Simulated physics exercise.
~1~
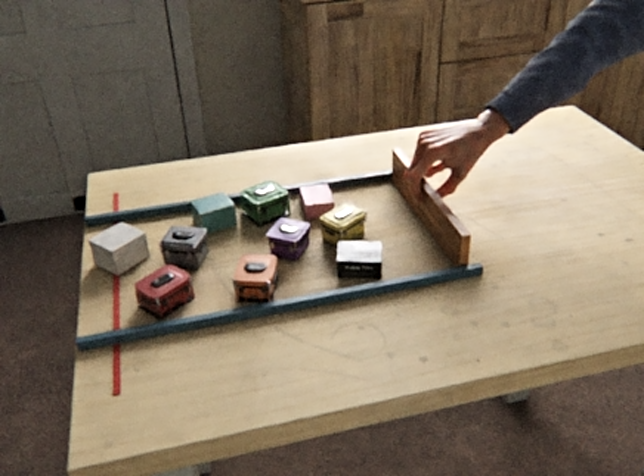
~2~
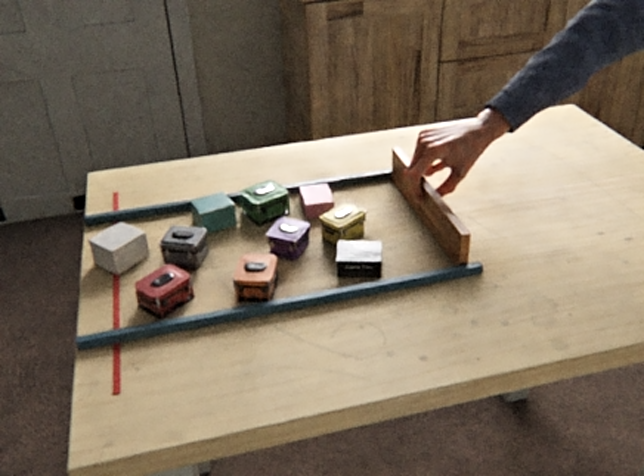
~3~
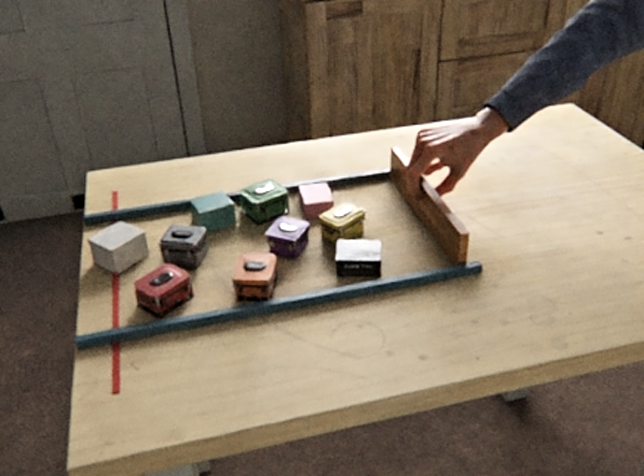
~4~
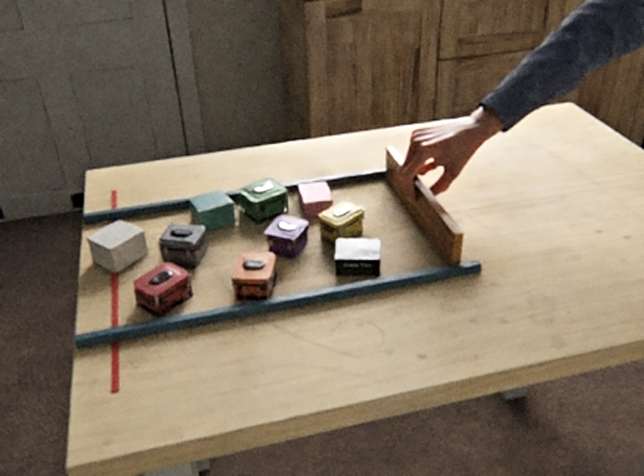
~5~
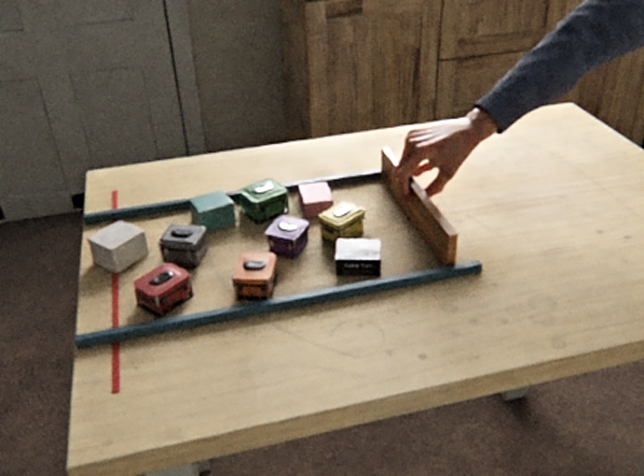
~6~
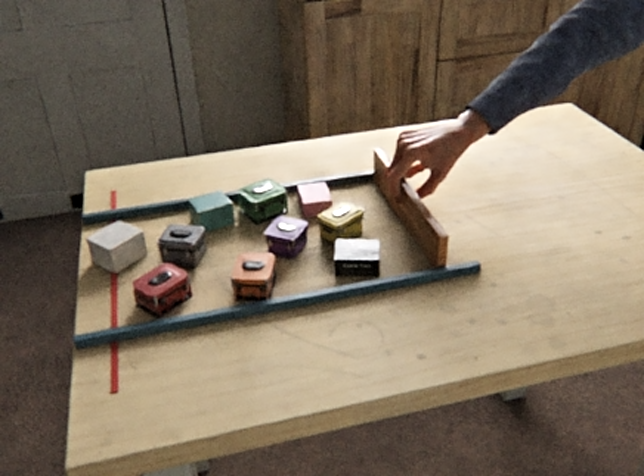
A hand slid an upright wooden board a short way left between two blue strips on a table, while the small colourful cases and blocks in front of it stayed practically still, untouched by the board.
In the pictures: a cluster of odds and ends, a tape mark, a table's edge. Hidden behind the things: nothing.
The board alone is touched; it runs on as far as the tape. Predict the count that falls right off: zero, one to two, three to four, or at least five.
The pieces that topple off will total more than four.
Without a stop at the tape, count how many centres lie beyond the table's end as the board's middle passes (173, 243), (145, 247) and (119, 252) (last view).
Per position: 2 / 3 / 6.
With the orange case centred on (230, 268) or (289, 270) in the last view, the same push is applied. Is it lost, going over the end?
Well, the orange case is gone in the first case and is gone in the second.
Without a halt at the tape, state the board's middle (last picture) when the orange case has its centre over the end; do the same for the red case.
Points: About (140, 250) and about (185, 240).
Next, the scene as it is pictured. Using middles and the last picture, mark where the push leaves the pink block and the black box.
In the last picture, roughly (97, 235) and (87, 311).
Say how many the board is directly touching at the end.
Well, it touches 4.
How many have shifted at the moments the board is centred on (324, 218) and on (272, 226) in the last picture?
By the first moment it's 5, by the second it's 7.
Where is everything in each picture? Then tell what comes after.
In the first frame, white block (120, 248); red case (164, 292); grey case (185, 248); board (427, 204); tape (116, 273).
In the second frame, red case (164, 291); purple case (289, 239).
In the third frame, grey case (184, 246); orange case (256, 277).
In the fourth frame, white block (118, 246); pink block (315, 199).
In the fifth frame, red case (163, 289); board (414, 203).
In the sixth frame, white block (118, 247); red case (162, 290); grey case (183, 245); board (407, 204); tape (114, 271).
Soon after, none off yet; white block at rest near (118, 247); red case at rest near (162, 290); grey case at rest near (183, 245).
Then, none off yet; white block at rest near (114, 247); red case moved about its own width near (99, 299); grey case moved about its own width near (147, 258).
At rest, the number that fall off is five or more; fallen, green case, orange case, turquoise block, grey case, red case and white block.
